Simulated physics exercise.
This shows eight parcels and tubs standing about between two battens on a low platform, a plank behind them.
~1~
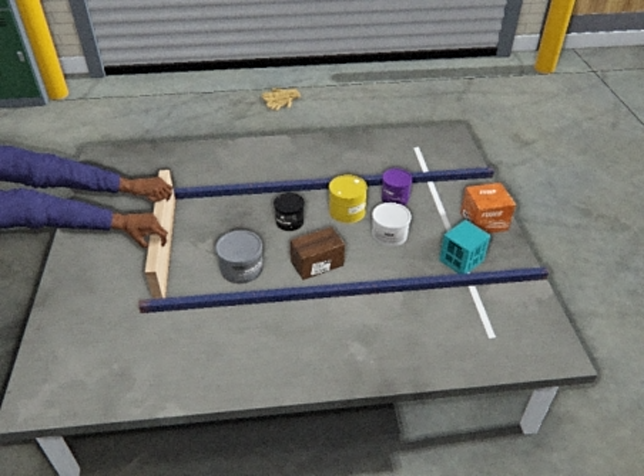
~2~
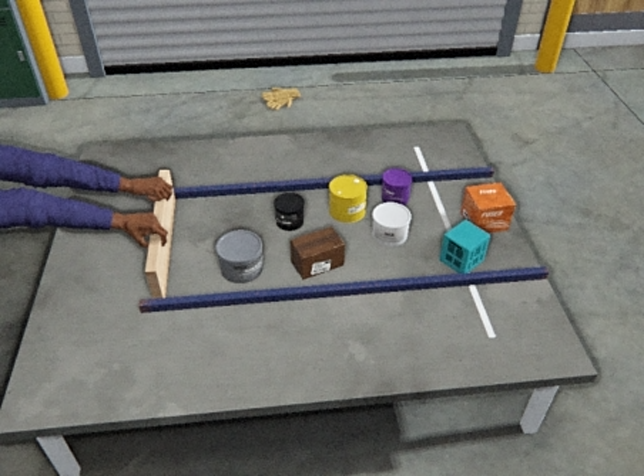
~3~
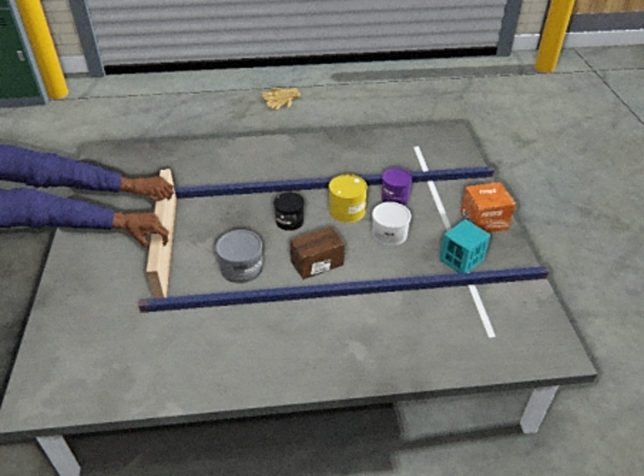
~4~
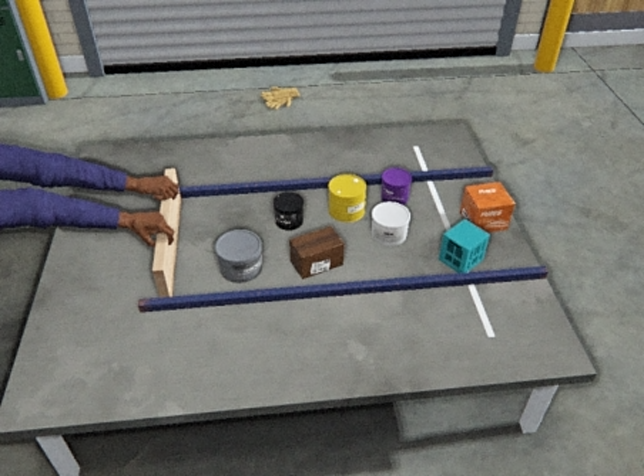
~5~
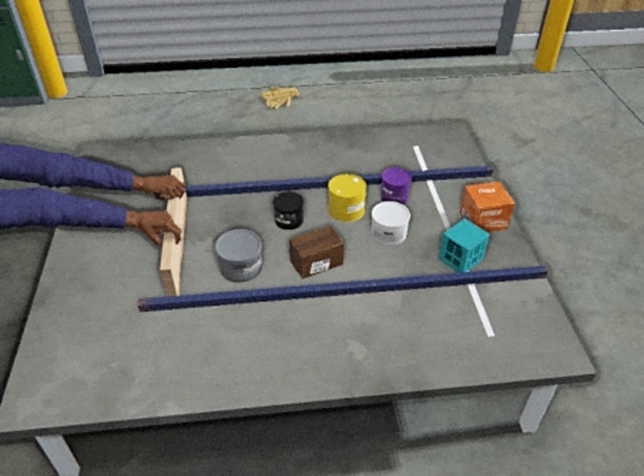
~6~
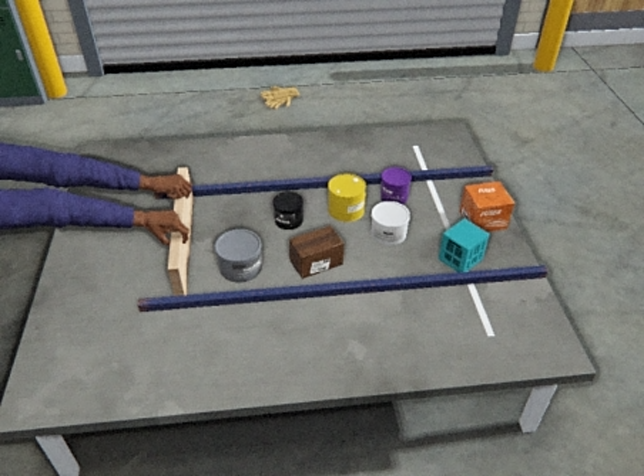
A wooden plank, held upright by two hands in purple sleeves, stands at the left end of two blue battens on a low grey platform. The hands then slide it slowly a short way right, toward the grey tub, while the tubs and boxes stay put.
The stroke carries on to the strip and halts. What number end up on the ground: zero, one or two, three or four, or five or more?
Outcome: The number that fall off is one or two.
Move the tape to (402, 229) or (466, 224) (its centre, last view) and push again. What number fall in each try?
It would be 0 and 4.
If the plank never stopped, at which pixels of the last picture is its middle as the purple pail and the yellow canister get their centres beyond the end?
At (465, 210) for the purple pail; at (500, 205) for the yellow canister.
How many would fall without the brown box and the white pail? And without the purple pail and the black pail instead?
First 0, then 1.
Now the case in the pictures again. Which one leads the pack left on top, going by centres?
It is the brown box.
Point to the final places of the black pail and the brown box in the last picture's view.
The black pail stops around (458, 201); the brown box around (528, 248).
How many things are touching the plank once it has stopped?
In contact: 3.
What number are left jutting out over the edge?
That would be 1.
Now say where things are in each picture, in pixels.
Orange box (487, 209); turquoise crate (464, 248); purple pail (396, 188); plank (162, 232); tape (448, 227), in the first frame.
Turquoise crate (464, 248); black pail (290, 212), in the second frame.
Purple pail (396, 188); plank (163, 232), in the third frame.
Orange box (487, 208); yellow canister (347, 198), in the fourth frame.
Turquoise crate (463, 247); white pail (390, 224), in the fifth frame.
Orange box (486, 208); turquoise crate (463, 247); purple pail (395, 187); plank (182, 229); tape (447, 225), in the sixth frame.
Soon after, none off yet; orange box at rest near (486, 208); turquoise crate at rest near (463, 247); purple pail at rest near (395, 187).
Then, none off yet; orange box at rest near (486, 208); turquoise crate moved a little near (481, 248); purple pail moved about its own width near (421, 180).
By the end, the number that fall off is one or two; fallen, turquoise crate and orange box.
